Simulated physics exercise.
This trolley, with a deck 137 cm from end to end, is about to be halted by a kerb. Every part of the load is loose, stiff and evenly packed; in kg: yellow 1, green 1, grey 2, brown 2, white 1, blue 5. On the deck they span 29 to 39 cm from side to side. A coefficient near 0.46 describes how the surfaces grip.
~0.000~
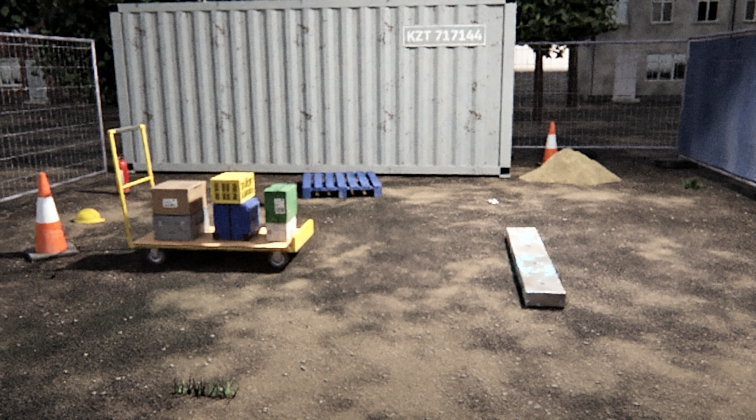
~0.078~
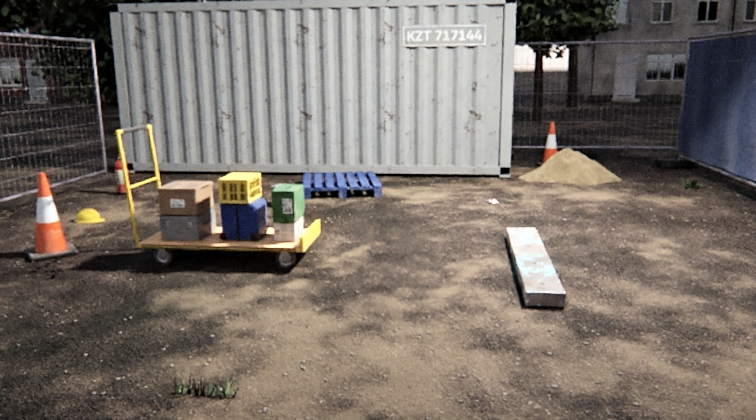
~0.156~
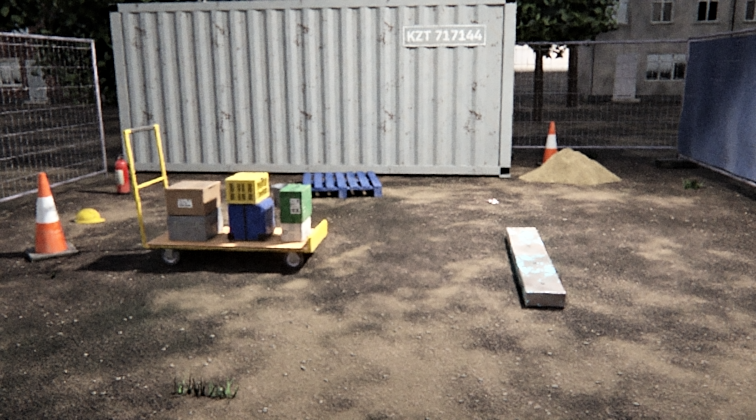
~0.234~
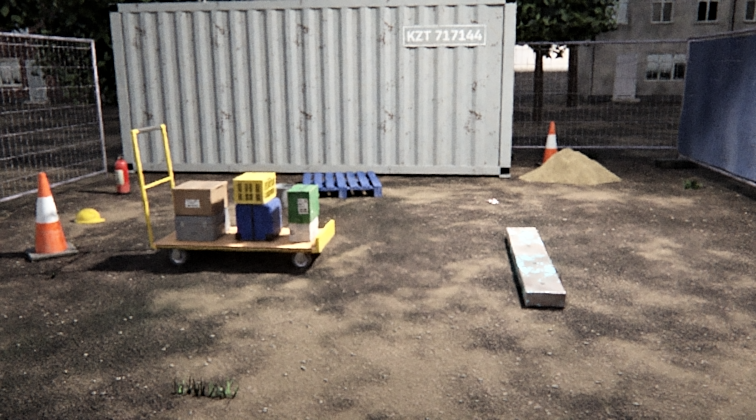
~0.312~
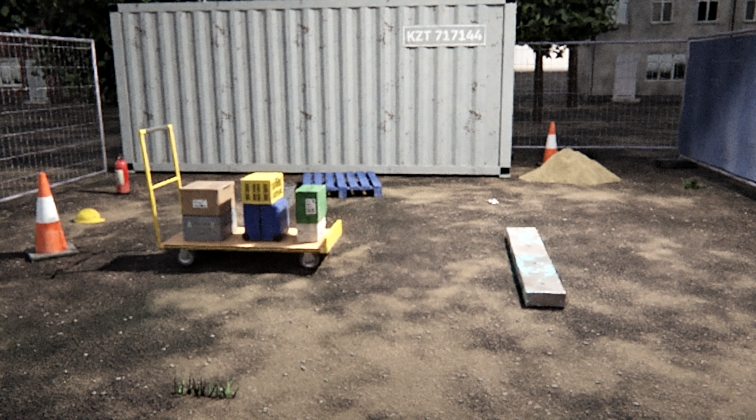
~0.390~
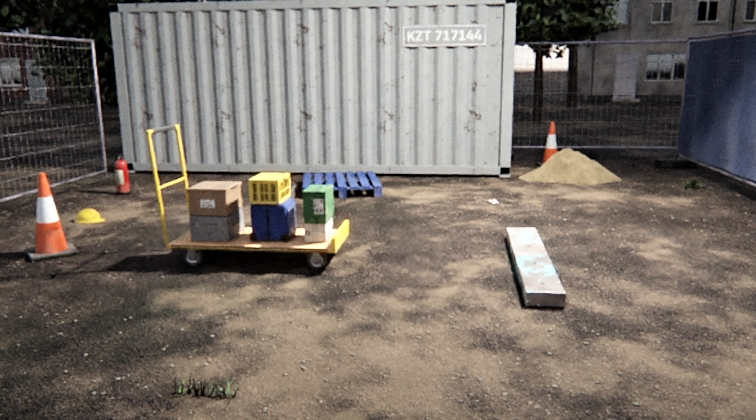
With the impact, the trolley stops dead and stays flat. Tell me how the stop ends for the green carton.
Expect it to keep riding.
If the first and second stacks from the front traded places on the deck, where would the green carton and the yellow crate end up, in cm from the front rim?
Neither reaches the rim: Green stops 60 cm short and yellow 20 cm short.
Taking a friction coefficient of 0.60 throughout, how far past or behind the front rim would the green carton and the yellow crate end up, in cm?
Then green would end 20 behind and yellow 50 behind.
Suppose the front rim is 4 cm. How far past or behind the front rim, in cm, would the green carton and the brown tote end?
Green 10 behind, brown 100 behind.
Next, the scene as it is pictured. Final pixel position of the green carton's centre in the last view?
(511, 207).
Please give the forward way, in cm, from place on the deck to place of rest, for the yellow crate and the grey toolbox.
Shift, cm - yellow: 10; grey: 5.
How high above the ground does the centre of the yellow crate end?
About 60 cm.
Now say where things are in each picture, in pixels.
Green carton (281, 203), white carton (281, 228), rim corner (294, 247); 183 cm still to roll, in the first frame.
Green carton (289, 203), white carton (289, 228), rim corner (302, 248); 176 cm still to roll, in the second frame.
Green carton (296, 203), white carton (296, 228), rim corner (310, 248); 170 cm still to roll, in the third frame.
Green carton (304, 203), white carton (304, 229), rim corner (318, 248); 163 cm still to roll, in the fourth frame.
Green carton (311, 204), white carton (311, 229), rim corner (326, 248); 157 cm still to roll, in the fifth frame.
Green carton (319, 204), white carton (319, 229), rim corner (334, 249); 151 cm still to roll. Speed about 0.8 m/s, in the sixth frame.
After 2.21 s the deck stops.
After 2.61 s the green carton is 13 cm behind the rim, tilted 0°, near (511, 207) in the last picture's view.
After 3.01 s the green carton is 13 cm behind the rim, tilted 0°, near (511, 207) in the last picture's view.
At rest, 3.2 s, nothing is past the rim; behind it, yellow crate, green carton, grey toolbox, brown tote, white carton and blue suitcase.
